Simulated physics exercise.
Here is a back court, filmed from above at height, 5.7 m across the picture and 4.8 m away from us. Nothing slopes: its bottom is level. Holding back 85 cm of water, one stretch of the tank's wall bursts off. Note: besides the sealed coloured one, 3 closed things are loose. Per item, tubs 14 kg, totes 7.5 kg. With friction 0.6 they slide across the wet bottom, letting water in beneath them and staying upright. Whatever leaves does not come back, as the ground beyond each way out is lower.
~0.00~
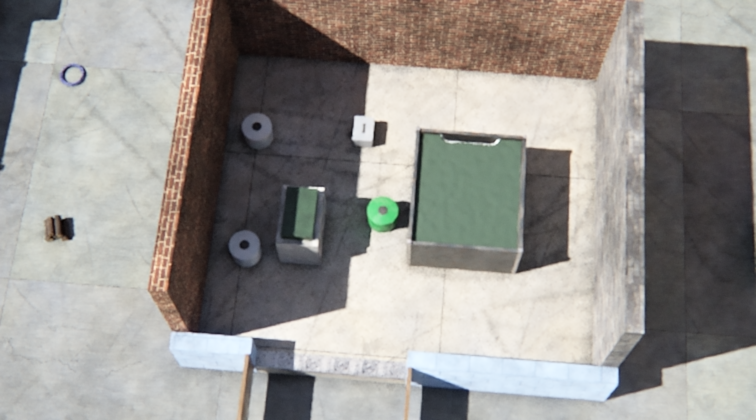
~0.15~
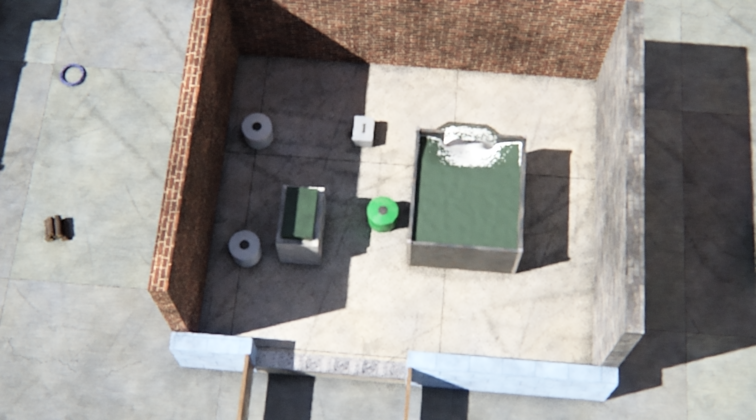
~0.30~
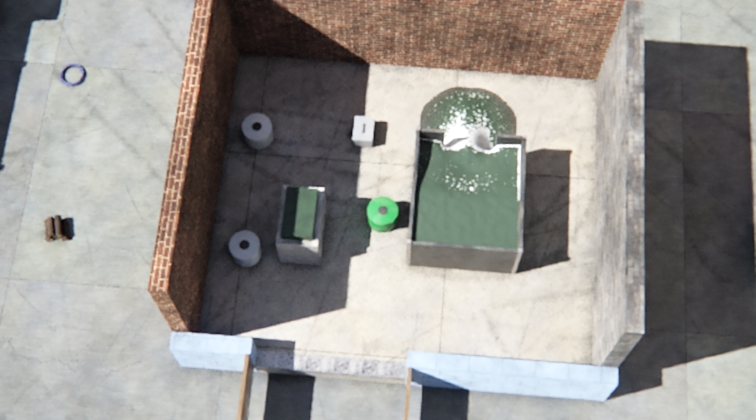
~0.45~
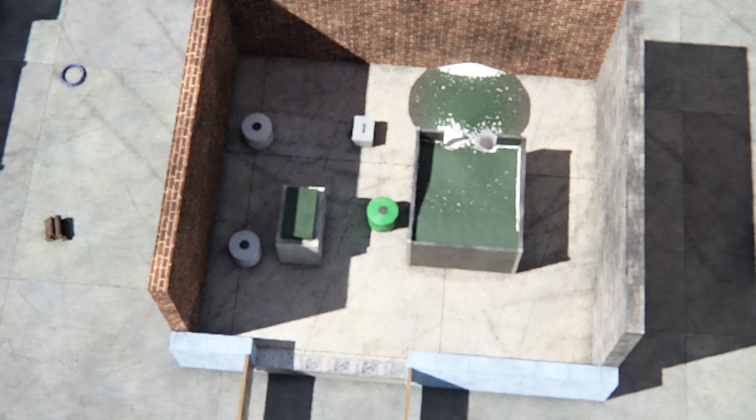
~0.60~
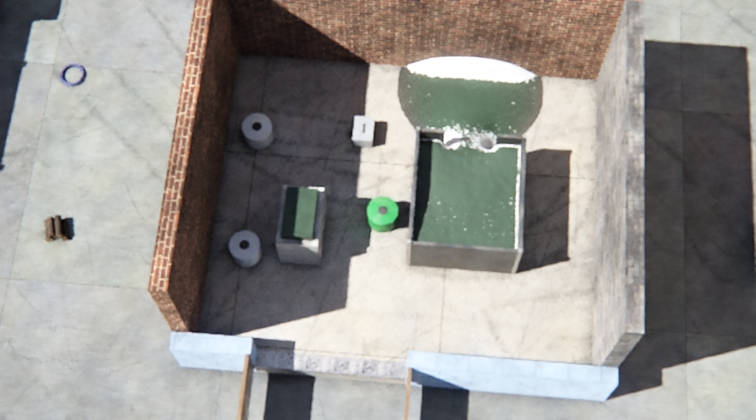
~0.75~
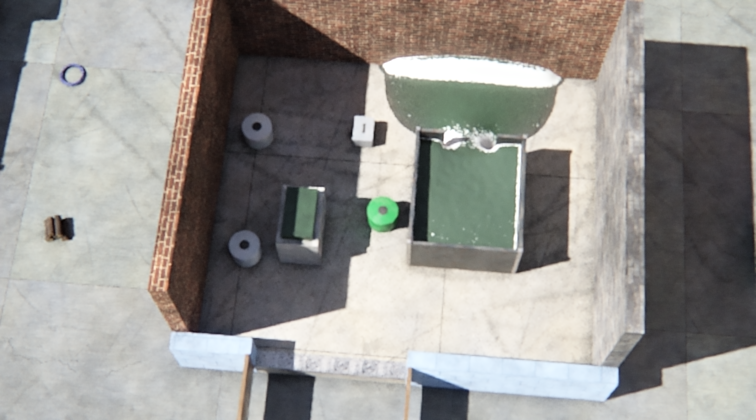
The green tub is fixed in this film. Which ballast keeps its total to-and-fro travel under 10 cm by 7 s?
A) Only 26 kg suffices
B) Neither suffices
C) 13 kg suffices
Answer: C.
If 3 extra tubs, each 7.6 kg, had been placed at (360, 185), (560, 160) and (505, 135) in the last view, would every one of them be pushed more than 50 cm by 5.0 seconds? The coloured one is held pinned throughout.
Within it, beyond it, beyond it.
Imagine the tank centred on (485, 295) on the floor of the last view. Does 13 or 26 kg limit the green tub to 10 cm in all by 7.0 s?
Then the outcome is clear: Even the lighter works.
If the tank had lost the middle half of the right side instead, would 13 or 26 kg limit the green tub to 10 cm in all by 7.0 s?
With that failure, the small mass keeps it.
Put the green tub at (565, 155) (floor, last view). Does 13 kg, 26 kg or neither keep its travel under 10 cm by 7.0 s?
Both fall short.
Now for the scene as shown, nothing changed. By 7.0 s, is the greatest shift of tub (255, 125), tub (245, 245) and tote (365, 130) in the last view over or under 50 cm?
Above, above, below.
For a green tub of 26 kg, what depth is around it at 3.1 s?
Something like 0 centimetres.
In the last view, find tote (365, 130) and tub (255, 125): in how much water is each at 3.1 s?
Some 2 cm at the first, some 9 cm at the second.
After 1.4 s the green tub would be 0 cm from its start with 13 kg and 0 cm from its start with 26 kg; 0 cm of water round it then.
After 3.1 s the green tub would be 0 cm from its start with 13 kg and 0 cm from its start with 26 kg; 0 cm of water round it then.
After 4.9 s the green tub would be 0 cm from its start with 13 kg and 0 cm from its start with 26 kg; 2 cm of water round it then.
After 7.0 s the green tub would be 0 cm from its start with 13 kg and 0 cm from its start with 26 kg; 5 cm of water round it then.
